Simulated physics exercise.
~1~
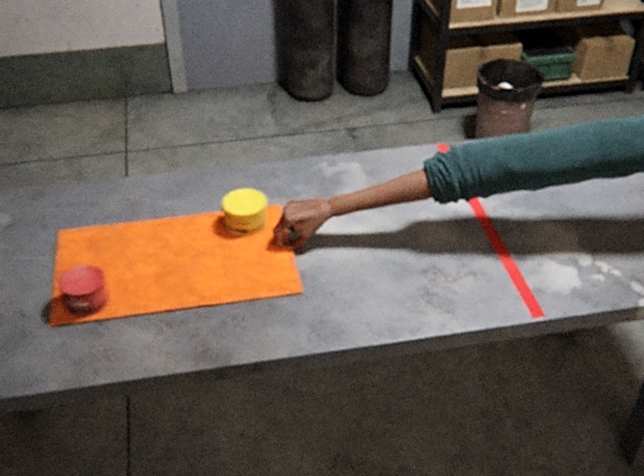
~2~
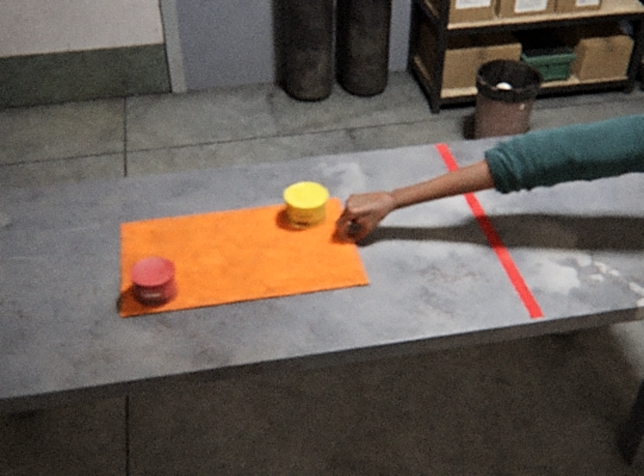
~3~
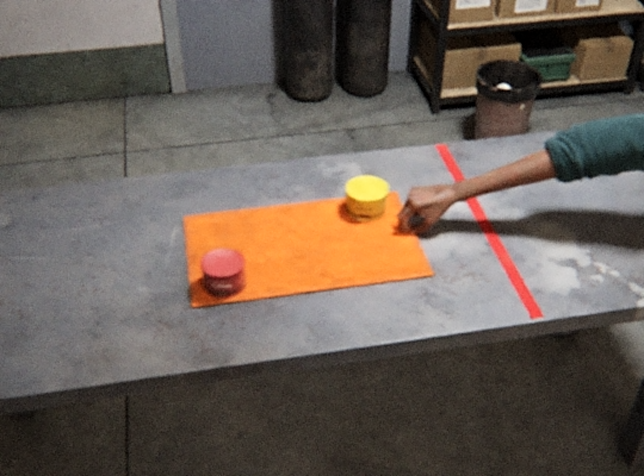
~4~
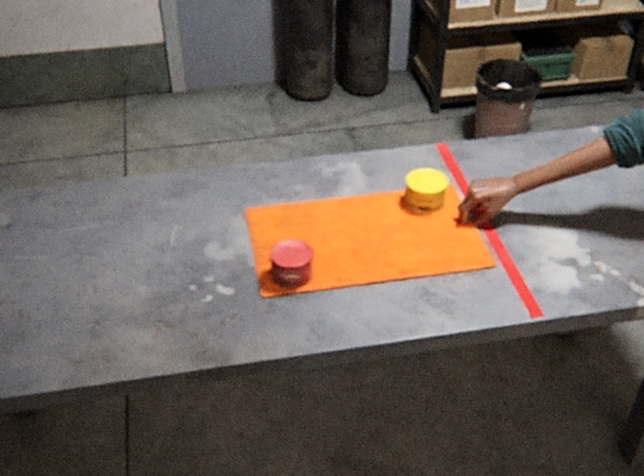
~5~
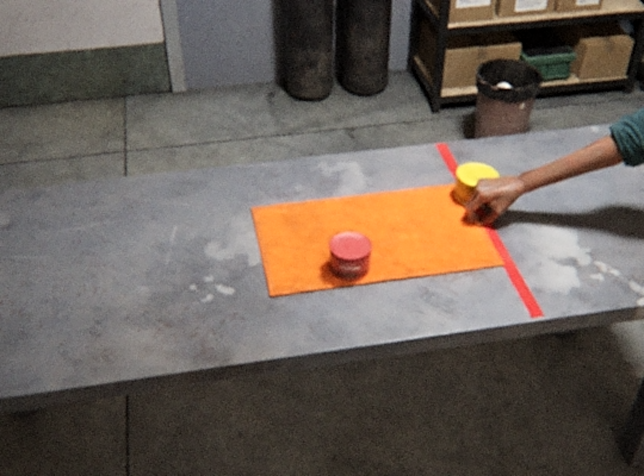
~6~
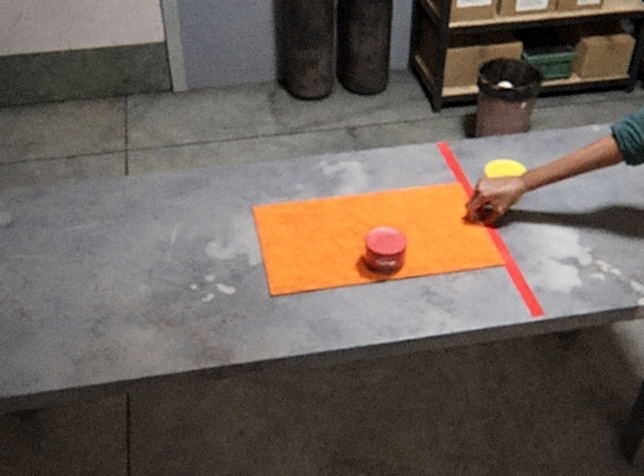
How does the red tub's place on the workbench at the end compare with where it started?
It starts near the left end of the workbench, far from the red tape. By the end it sits well to the right, much closer to the tape and still on the orange mat.
